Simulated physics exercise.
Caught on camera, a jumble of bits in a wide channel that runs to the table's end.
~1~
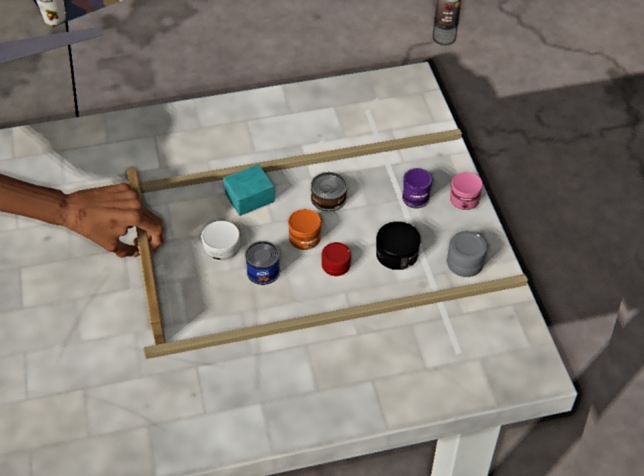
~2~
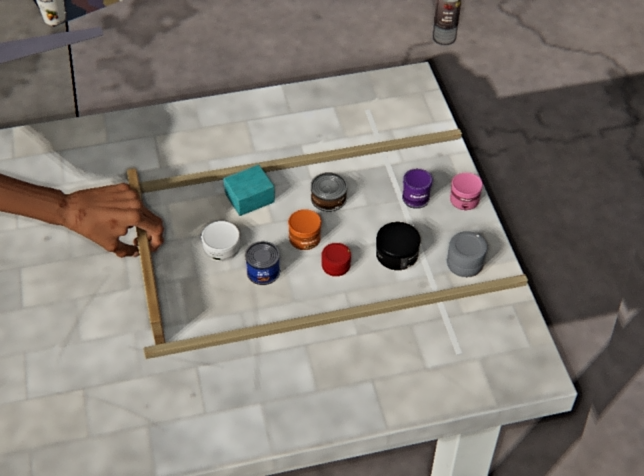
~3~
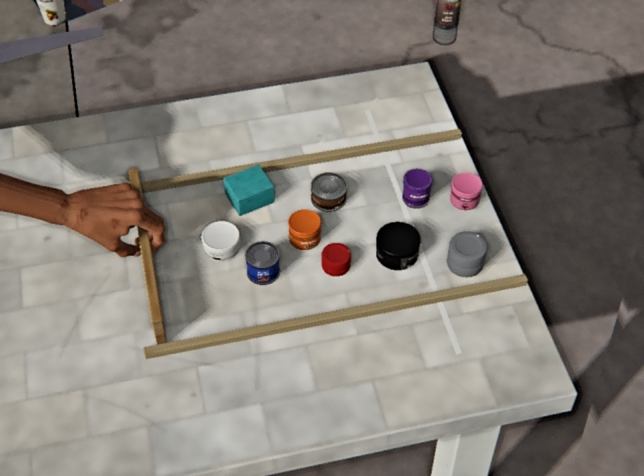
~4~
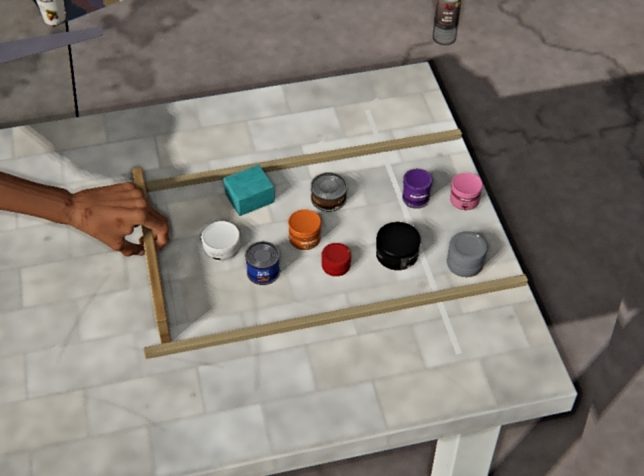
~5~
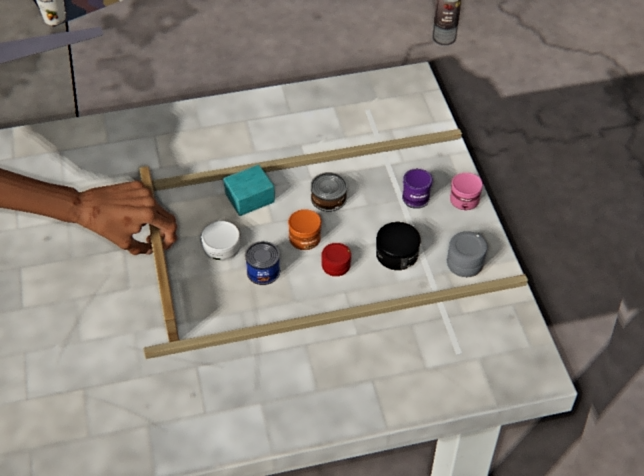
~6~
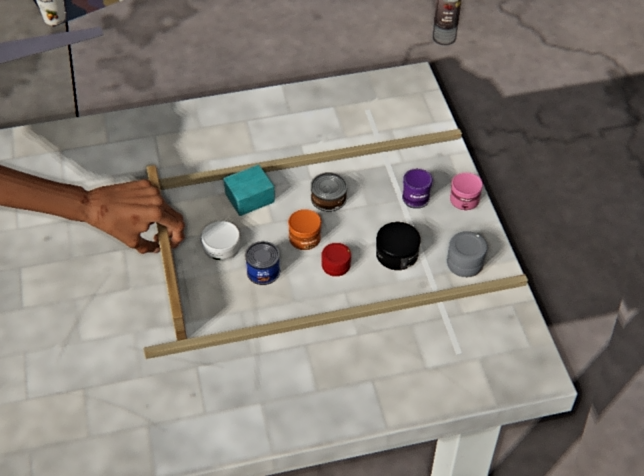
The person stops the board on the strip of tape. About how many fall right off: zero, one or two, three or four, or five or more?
The number that fall off is zero.
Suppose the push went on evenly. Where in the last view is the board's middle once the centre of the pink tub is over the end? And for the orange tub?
At (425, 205) for the pink tub; at (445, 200) for the orange tub.
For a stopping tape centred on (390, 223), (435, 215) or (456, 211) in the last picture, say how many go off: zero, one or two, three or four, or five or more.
The falls would be none at all; one or two; at least five.
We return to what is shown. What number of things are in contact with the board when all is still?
It touches 4.
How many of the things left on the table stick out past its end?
That would be 0.
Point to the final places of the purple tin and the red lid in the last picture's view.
The purple tin stops around (445, 182); the red lid around (440, 257).
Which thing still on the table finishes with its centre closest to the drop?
The pink tub.
Soon after, none off yet; pink tub at rest near (466, 192); grey lid at rest near (467, 255); purple tin at rest near (417, 189).
In the end, the number that fall off is zero.
